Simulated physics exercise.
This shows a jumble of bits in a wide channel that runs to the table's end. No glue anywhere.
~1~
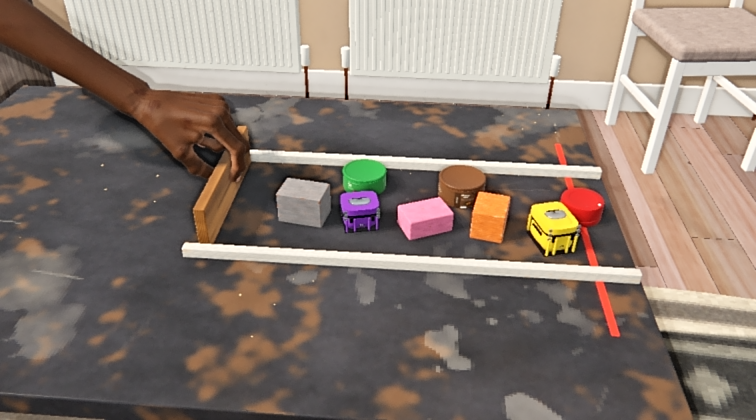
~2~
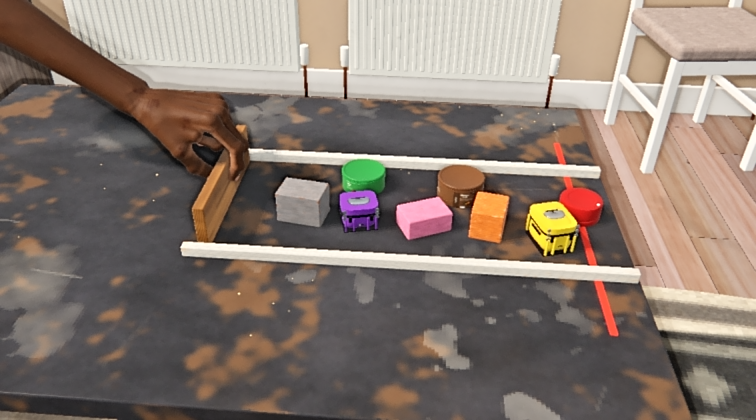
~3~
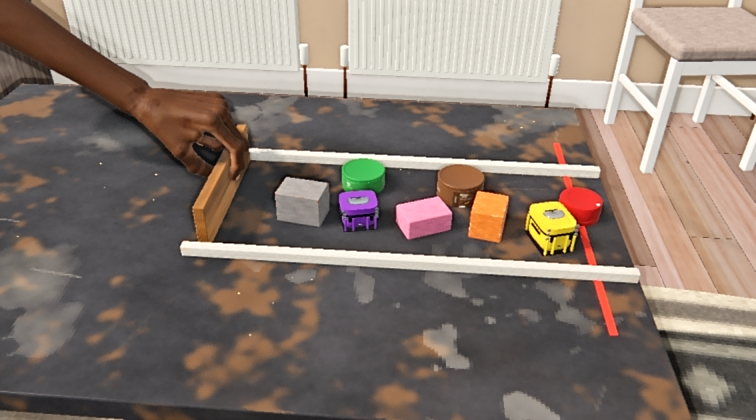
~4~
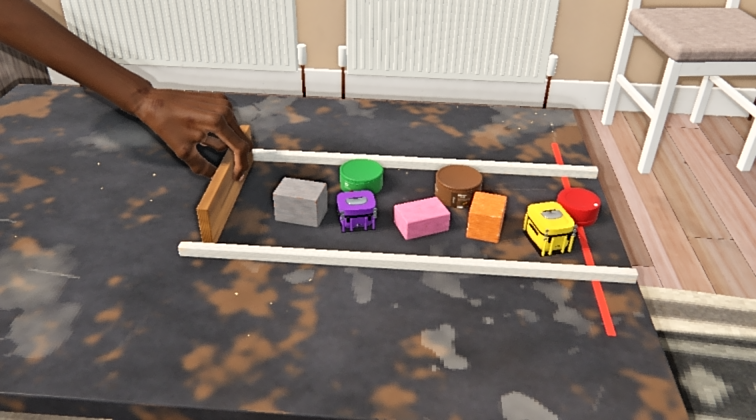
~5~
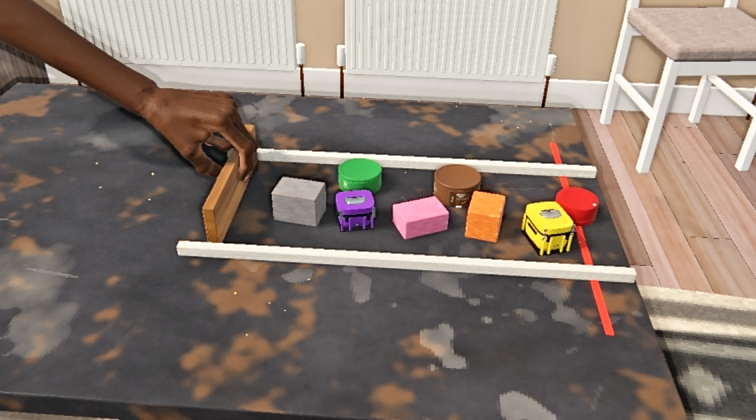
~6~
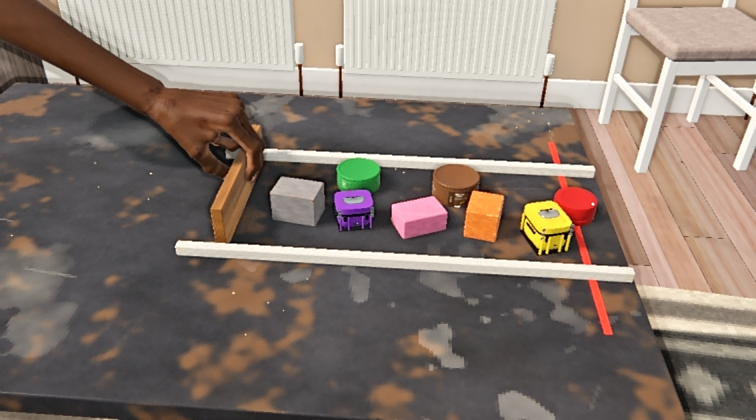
A hand at the upper left slides an upright wooden board slightly rightward between two white rails on a dark, rust-blotched table, seen from above at an angle. Ahead of it sit a grey block, green tub, purple case, pink block, brown round container, orange block, yellow case and, by red tape at right, a red lid. The objects stay in place relative to the rails while the view drifts very slightly.
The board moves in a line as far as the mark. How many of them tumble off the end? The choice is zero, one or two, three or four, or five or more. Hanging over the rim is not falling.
As it turns out, the number that fall off is five or more.
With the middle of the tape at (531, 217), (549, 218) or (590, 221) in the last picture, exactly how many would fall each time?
It would be 4, 4 and 6.
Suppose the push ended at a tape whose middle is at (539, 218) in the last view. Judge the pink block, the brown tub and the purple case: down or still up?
The pink block is lost, the brown tub survives, the purple case stays on.
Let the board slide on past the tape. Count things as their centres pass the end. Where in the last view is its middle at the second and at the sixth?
Near (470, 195) and (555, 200).
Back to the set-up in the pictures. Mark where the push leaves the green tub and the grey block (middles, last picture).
The green tub stops around (588, 184); the grey block around (603, 216).
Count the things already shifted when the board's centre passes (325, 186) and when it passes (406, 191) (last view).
3 and 7.
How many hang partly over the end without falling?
2 of them.
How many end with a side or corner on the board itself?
In contact: 2.
A little later, none off yet; red lid at rest near (575, 206); yellow case at rest near (546, 227); orange block at rest near (484, 216).
Next, none off yet; red lid at rest near (575, 206); yellow case shifted about its own width near (616, 234); orange block shifted well along near (580, 227).
Later still, two off so far; red lid shifted about its own width near (618, 215); yellow case dropping; orange block dropping.
When it is over, the number that fall off is five or more; down, purple case, pink block, brown tub, orange block, yellow case and red lid.
